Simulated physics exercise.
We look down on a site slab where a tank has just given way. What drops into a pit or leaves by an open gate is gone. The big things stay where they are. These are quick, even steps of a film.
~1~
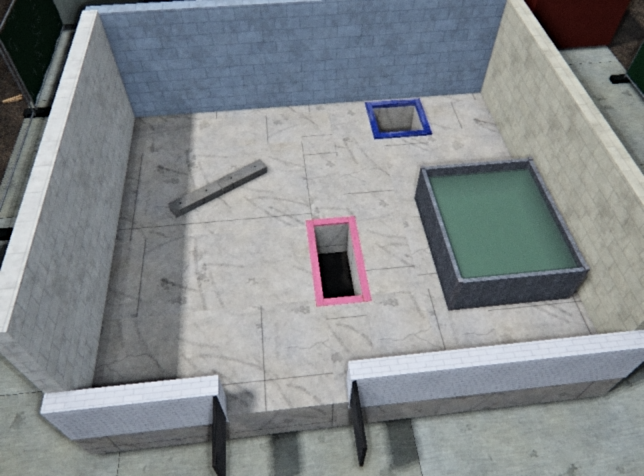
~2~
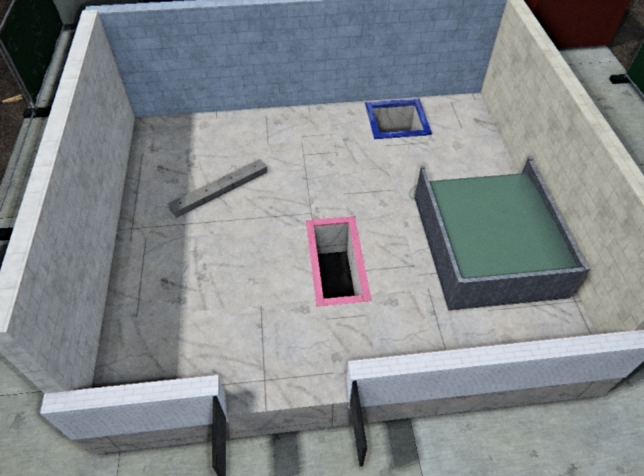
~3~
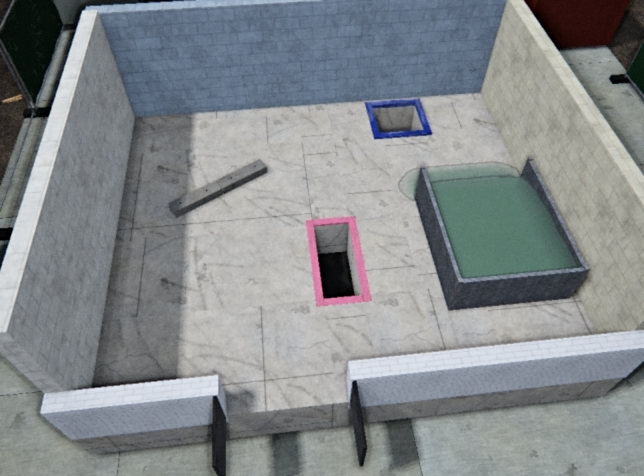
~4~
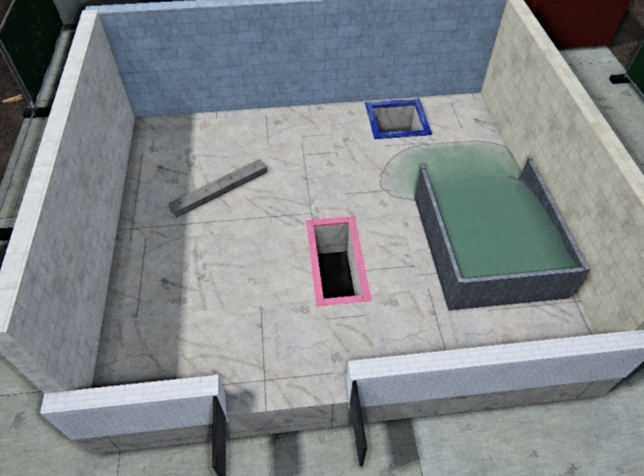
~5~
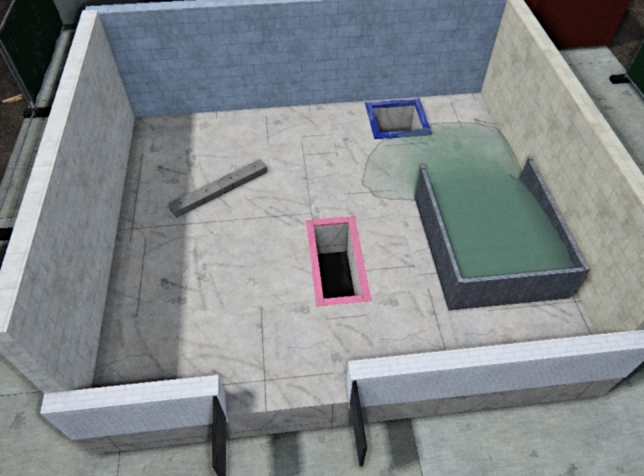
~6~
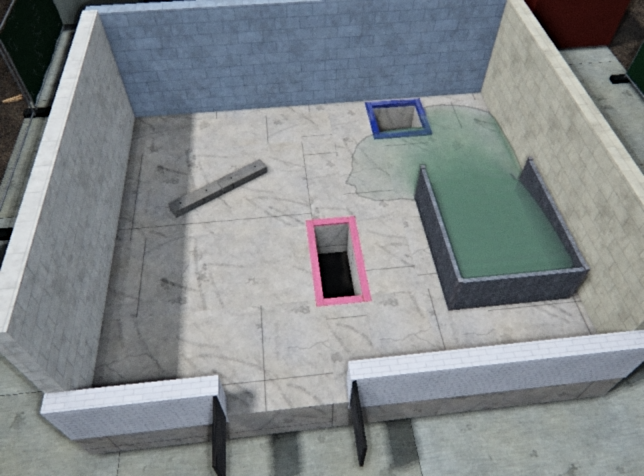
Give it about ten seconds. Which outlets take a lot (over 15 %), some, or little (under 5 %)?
In the end: The gate takes under 5 %; the pink pit takes under 5 %; the blue pit takes over 15 %.
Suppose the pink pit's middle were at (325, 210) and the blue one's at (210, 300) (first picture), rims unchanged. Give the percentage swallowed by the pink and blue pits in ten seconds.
Roughly, in per cent: Pink 12, blue 2.
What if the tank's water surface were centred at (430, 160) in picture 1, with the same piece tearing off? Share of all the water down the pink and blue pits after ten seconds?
Parts in a hundred: Pink 0, blue 50.
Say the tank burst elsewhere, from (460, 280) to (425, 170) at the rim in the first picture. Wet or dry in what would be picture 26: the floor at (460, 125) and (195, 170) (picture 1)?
One after the other: No water, dry.
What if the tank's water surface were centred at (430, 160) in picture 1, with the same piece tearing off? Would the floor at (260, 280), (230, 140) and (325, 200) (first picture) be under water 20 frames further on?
In turn: Free of water, awash, dry.
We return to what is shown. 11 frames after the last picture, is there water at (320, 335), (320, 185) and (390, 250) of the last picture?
In turn: Free of water, dry, not flooded.
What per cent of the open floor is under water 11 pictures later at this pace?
I make it 25 per cent.
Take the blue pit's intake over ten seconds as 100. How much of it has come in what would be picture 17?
I make it 35 per cent.
A moment on, water covers 20 % of the floor; the gate 0 %, the pink pit 0 %, the blue pit 5 %.
Next, water covers 25 % of the floor; the gate 0 %, the pink pit 0 %, the blue pit 14 %.
Then, water covers 35 % of the floor; the gate 0 %, the pink pit 0 %, the blue pit 32 %.
Later, water covers 60 % of the floor; the gate 0 %, the pink pit 0 %, the blue pit 41 %.
In the end, water covers 75 % of the floor; the gate 0 %, the pink pit 1 %, the blue pit 42 %.
